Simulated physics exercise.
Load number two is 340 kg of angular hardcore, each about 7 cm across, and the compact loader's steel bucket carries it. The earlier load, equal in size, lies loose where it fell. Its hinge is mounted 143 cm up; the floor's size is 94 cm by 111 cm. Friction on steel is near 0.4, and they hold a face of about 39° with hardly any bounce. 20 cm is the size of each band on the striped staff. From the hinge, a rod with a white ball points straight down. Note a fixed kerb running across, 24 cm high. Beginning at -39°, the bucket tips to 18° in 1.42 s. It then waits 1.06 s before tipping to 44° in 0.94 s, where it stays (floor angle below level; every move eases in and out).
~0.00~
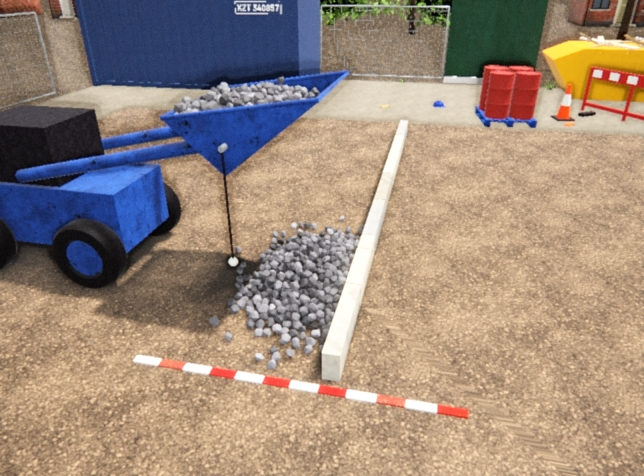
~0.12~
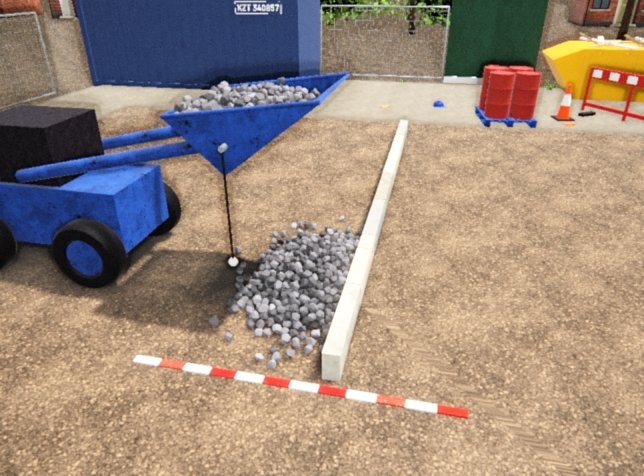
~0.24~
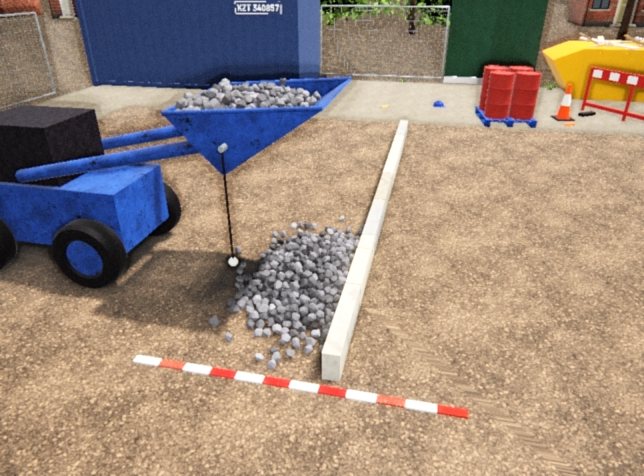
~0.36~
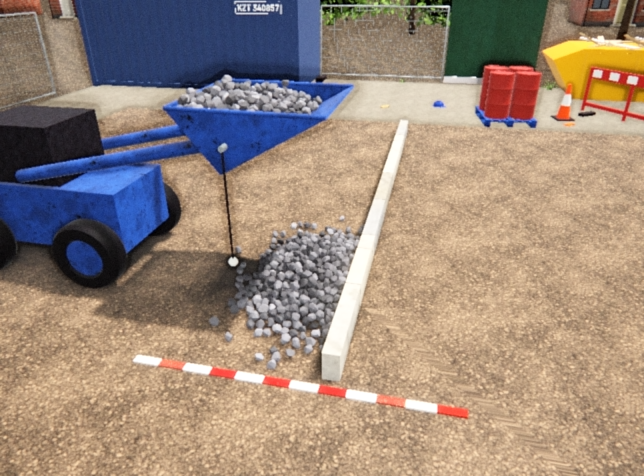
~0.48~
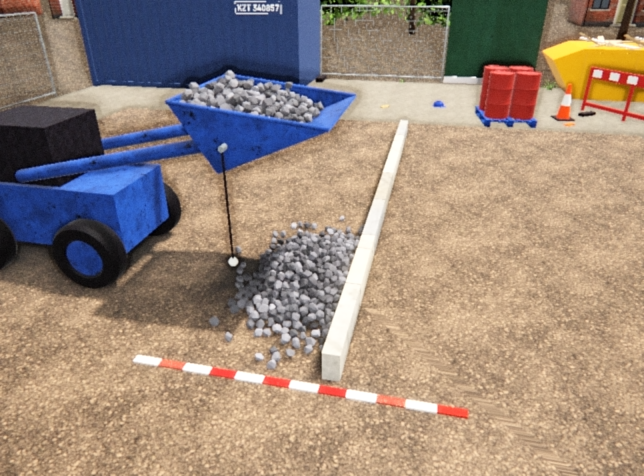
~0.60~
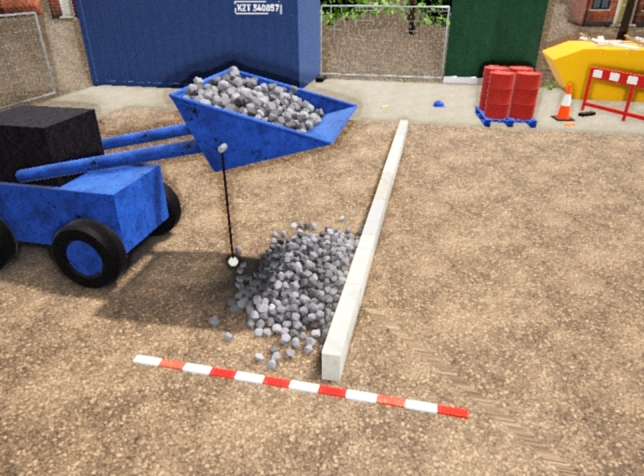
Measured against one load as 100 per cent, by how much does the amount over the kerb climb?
The amount climbs by some 33 per cent of a load.
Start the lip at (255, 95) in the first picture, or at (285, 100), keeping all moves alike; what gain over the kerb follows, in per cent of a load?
The first position would add some 0 per cent, the second some 5.
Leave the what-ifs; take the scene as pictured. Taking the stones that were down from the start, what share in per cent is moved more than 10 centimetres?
0 per cent.
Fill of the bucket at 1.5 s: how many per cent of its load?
100 % still inside.
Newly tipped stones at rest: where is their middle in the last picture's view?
Roughly at pixel (347, 266).
After 1.1 s the floor is at 9°; in per cent of one load, 100 in the bucket, 100 on this side of the kerb; the foremost stones are at (344, 287).
After 1.5 s the floor is at 18°; in per cent of one load, 100 in the bucket, 100 on this side of the kerb; the foremost stones are at (344, 287).
After 3.9 s the floor is at 44°; in per cent of one load, 0 in the bucket, 172 on this side of the kerb, 28 over the kerb; the foremost stones are at (453, 305).
After 6.5 s the floor is at 44°; in per cent of one load, 0 in the bucket, 167 on this side of the kerb, 33 over the kerb; the foremost stones are at (459, 304). Net gain over the kerb, 33.
